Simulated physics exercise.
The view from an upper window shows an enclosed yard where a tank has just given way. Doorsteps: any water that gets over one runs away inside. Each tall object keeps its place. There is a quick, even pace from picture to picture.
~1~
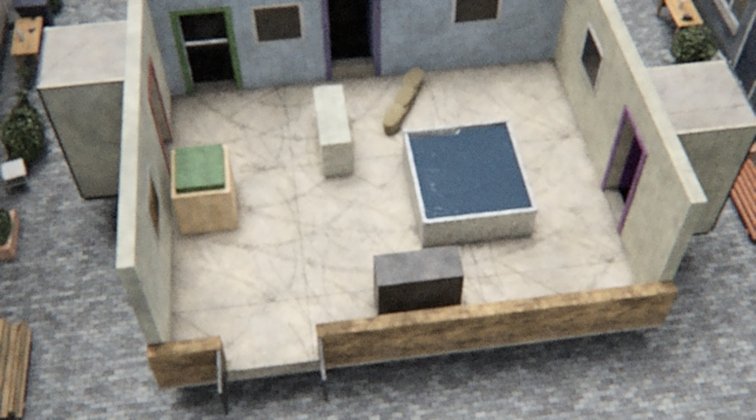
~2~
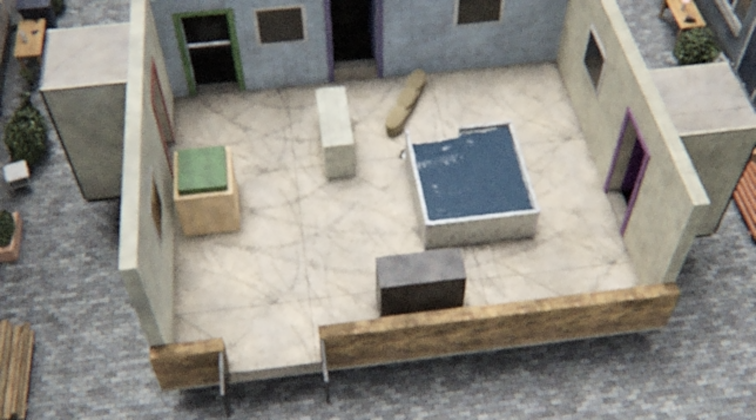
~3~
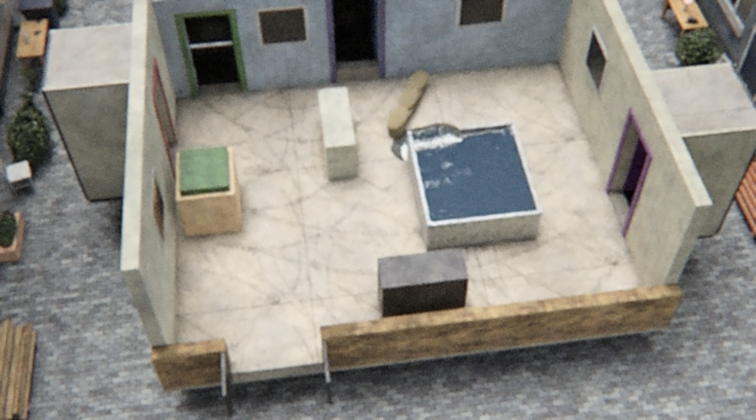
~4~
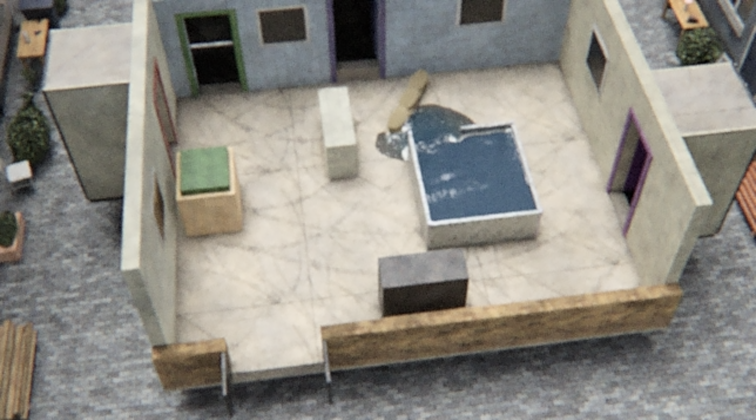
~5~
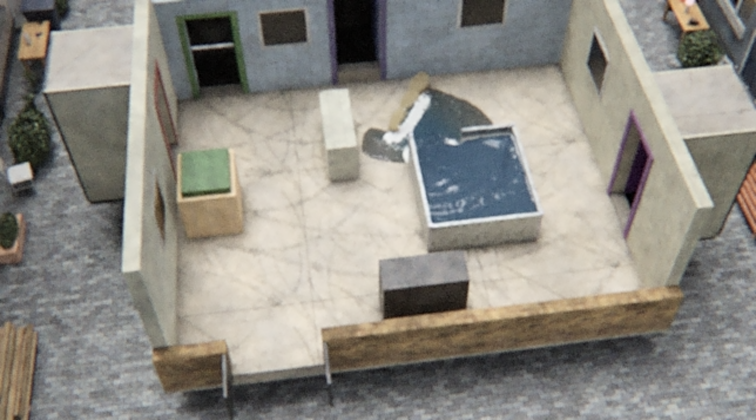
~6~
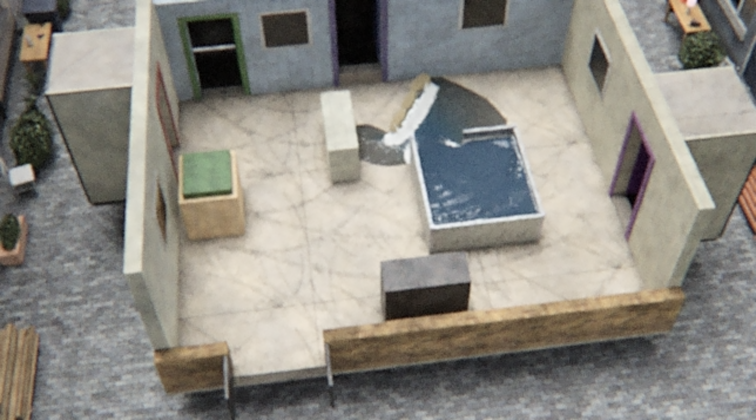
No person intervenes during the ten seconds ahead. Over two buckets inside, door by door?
The purple door does not go over two buckets. The green door does not go over two buckets. The blue door does not go over two buckets. The red door does not go over two buckets.
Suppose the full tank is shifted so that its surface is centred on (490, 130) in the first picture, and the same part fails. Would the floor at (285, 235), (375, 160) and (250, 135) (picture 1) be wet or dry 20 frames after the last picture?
Spared, hit, hit.
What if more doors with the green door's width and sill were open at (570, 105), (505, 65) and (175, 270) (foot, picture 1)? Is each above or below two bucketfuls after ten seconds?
In order: Exceeds it, exceeds it, falls short.
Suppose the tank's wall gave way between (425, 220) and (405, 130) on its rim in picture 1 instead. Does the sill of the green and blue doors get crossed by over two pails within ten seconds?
Looking at both, the green one exceeds the mark while the blue one falls short.
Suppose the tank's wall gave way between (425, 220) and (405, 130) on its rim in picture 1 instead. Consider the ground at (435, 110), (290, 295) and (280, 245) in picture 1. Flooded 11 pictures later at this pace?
One by one: Unsoaked; waterlogged; waterlogged.
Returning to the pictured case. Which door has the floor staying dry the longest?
Last comes the one in red.
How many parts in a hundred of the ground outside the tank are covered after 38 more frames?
Roughly 65 percent.
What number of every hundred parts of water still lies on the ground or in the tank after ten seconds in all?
100 % or so.
A moment on, water covers 15 % of the floor; the purple door not reached, the green door not reached, the blue door not reached, the red door not reached.
Next, water covers 20 % of the floor; the purple door not reached, the green door not reached, the blue door wet at the sill, nothing in, the red door not reached.
Then, water covers 40 % of the floor; the purple door wet at the sill, nothing in, the green door wet at the sill, nothing in, the blue door wet at the sill, nothing in, the red door not reached.
Later, water covers 65 % of the floor; the purple door wet at the sill, nothing in, the green door wet at the sill, nothing in, the blue door wet at the sill, nothing in, the red door wet at the sill, nothing in.
In the end, water covers 90 % of the floor; the purple door under two buckets in, the green door wet at the sill, nothing in, the blue door wet at the sill, nothing in, the red door wet at the sill, nothing in.
